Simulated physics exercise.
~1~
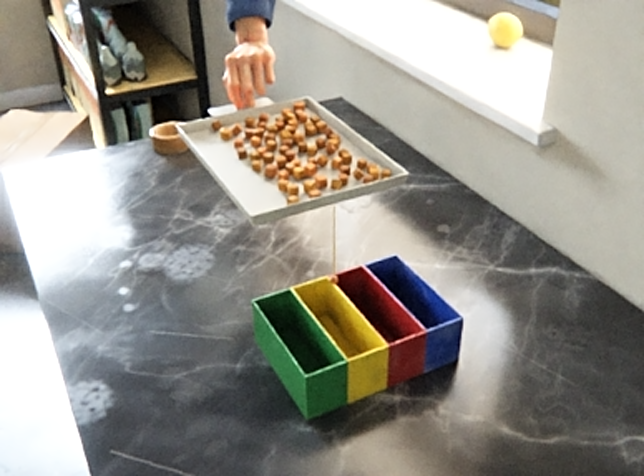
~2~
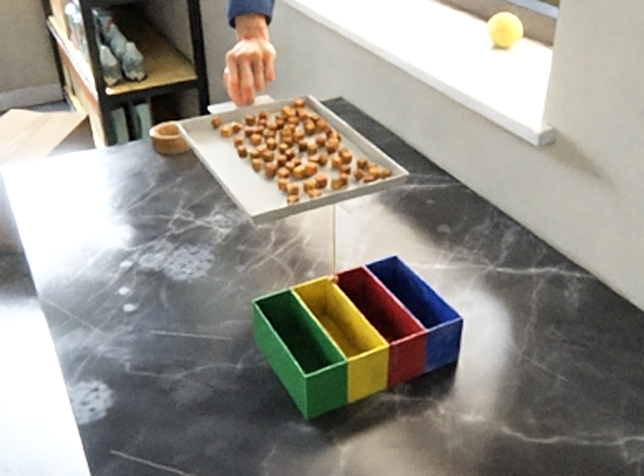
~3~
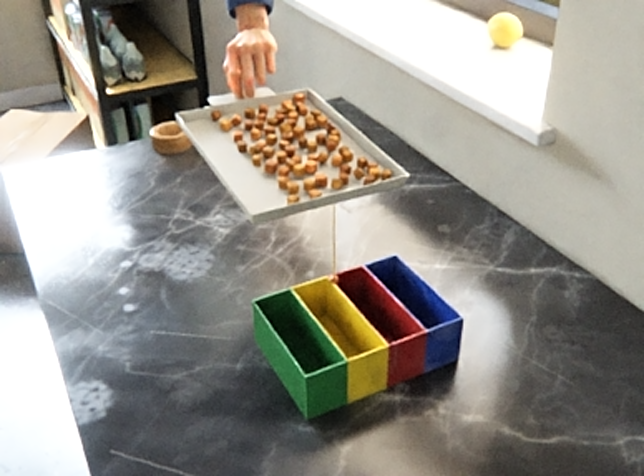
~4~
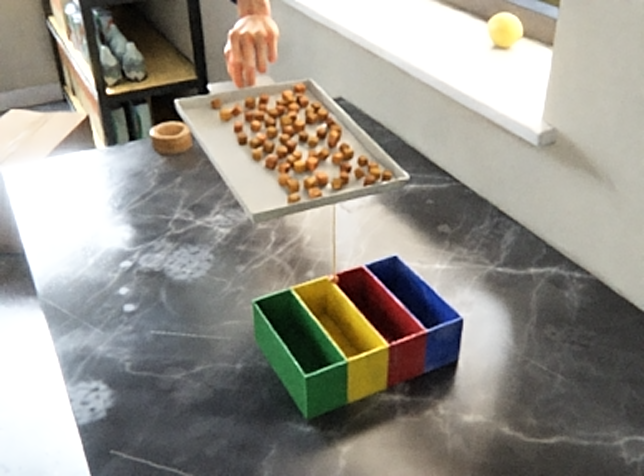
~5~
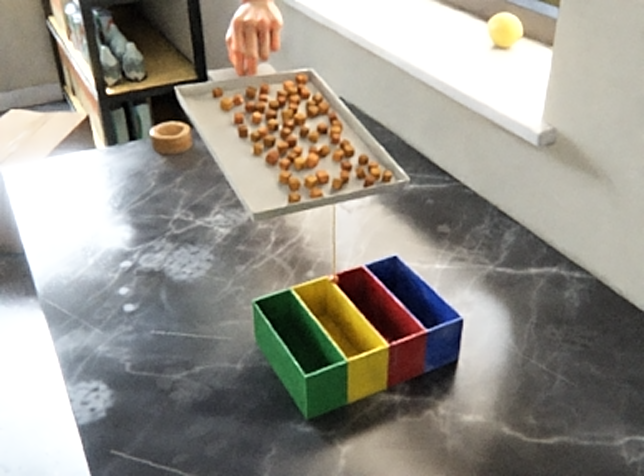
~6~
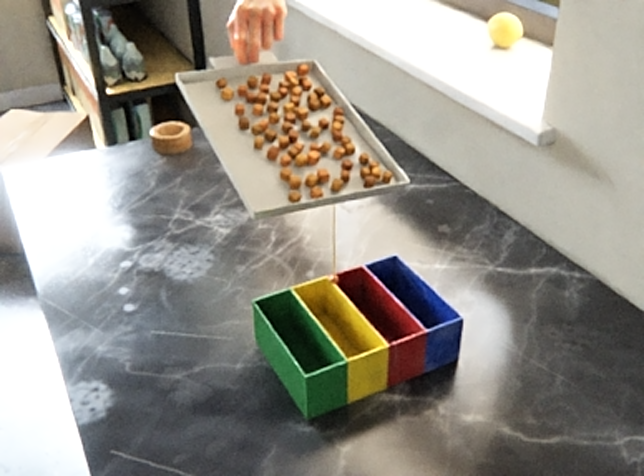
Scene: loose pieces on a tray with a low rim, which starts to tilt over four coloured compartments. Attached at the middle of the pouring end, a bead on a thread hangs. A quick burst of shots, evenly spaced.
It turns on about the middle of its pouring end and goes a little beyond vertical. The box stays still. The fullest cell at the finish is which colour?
Colour: Blue.
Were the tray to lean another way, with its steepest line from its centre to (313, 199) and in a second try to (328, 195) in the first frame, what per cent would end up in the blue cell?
First heading 10 %, second heading 20 %.
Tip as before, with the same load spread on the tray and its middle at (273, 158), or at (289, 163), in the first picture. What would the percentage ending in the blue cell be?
In order, roughly 40 % and 30 %.
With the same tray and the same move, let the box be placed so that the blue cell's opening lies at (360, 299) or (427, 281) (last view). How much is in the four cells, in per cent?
In order: 30 percent, then 100 percent.
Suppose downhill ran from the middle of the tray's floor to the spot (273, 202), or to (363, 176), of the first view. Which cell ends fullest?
The first try: The green one. The second: The blue cell.
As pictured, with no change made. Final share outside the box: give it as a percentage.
Close to 10 in a hundred.
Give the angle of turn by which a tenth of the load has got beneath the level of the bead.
That happens at close to 110 degrees.
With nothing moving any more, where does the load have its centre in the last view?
It settles centred around (408, 337).
Soon after the last picture, tray tipped steeply; all on the tray.
A little later, tray tipped past a quarter turn; nearly all on the tray; a stray few in the blue cell; a stray few falling or outside the box.
Later still, tray tipped past a quarter turn; about half in the blue cell; about a quarter in the red cell; a small part in the yellow cell; a small part falling or outside the box.
At rest, tray tipped past a quarter turn; about half in the blue cell; about a quarter in the red cell; a small part in the yellow cell; none in the green cell; a small part outside the box.
